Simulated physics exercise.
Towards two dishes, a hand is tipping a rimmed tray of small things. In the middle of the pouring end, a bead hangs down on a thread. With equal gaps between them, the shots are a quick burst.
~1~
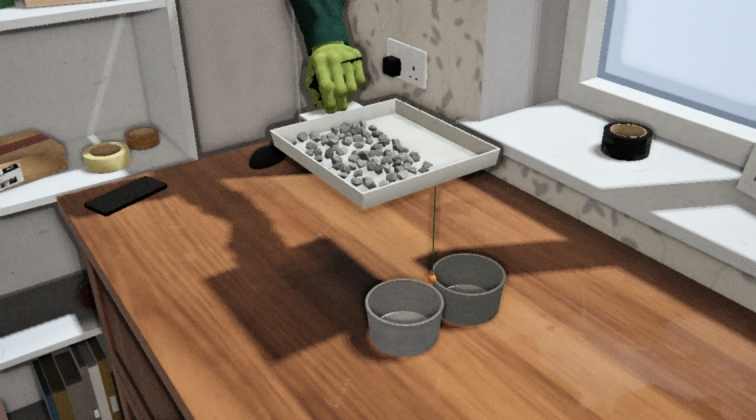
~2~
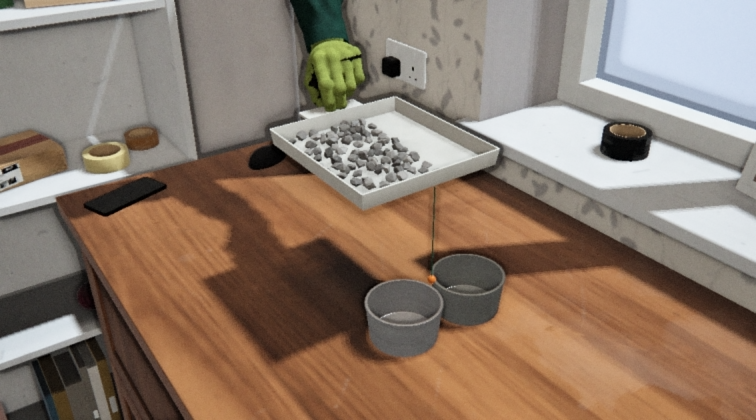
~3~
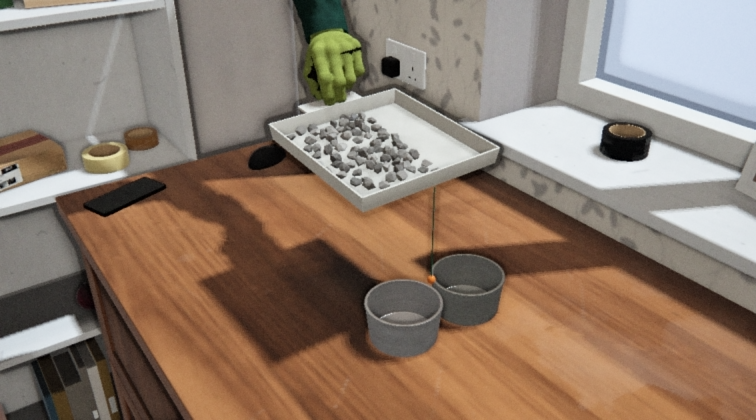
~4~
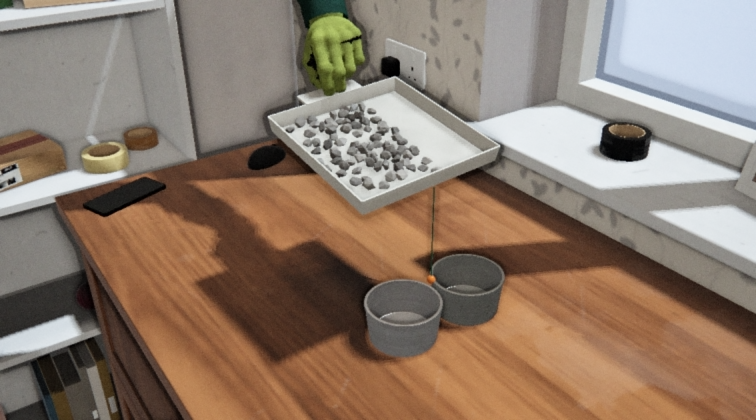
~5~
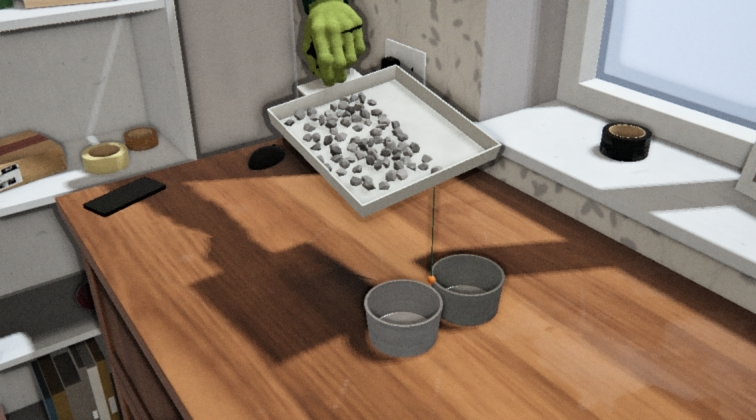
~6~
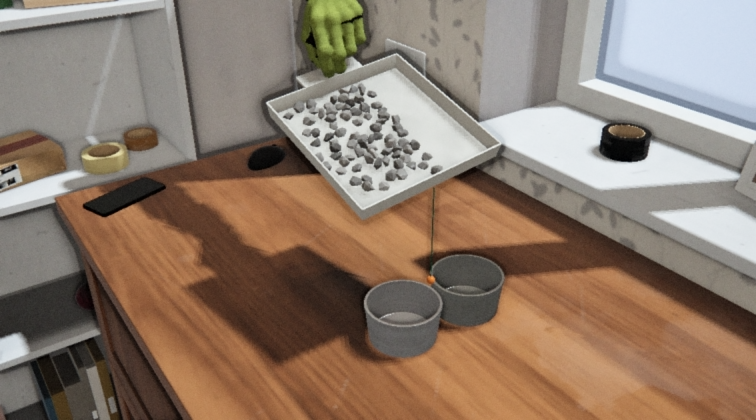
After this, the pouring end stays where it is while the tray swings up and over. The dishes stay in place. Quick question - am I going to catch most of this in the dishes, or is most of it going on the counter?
You'll catch only a minority of it; most goes on the counter.
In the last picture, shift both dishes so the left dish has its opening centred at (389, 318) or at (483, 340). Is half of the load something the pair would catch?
In order, they'd catch a major share, and next a minor share.
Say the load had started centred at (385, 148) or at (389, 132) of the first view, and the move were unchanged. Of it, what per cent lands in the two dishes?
First 40 %, then 30 %.
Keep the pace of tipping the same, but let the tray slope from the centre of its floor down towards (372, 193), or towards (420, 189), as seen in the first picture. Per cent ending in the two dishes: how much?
About 40 and 20 percent.
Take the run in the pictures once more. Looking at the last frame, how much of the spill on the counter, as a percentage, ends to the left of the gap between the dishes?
Roughly 80 in a hundred.
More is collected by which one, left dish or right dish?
The fuller one is the one on the left.
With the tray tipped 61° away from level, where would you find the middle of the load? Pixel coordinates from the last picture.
I'd put the middle close to (378, 183).
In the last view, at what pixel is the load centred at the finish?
Close to (368, 369) in the last picture.
Soon after the last picture, tray tipped steeply; nearly all on the tray; a stray few in the air.
A little later, tray tipped right over; about half on the tray; a stray few in the left dish; about a third outside both; a small part in the air.
Later still, tray tipped past a quarter turn; a stray few on the tray; about a quarter in the left dish; about two thirds outside both.
At rest, tray tipped past a quarter turn; about a quarter in the left dish; none in the right dish; most outside both.
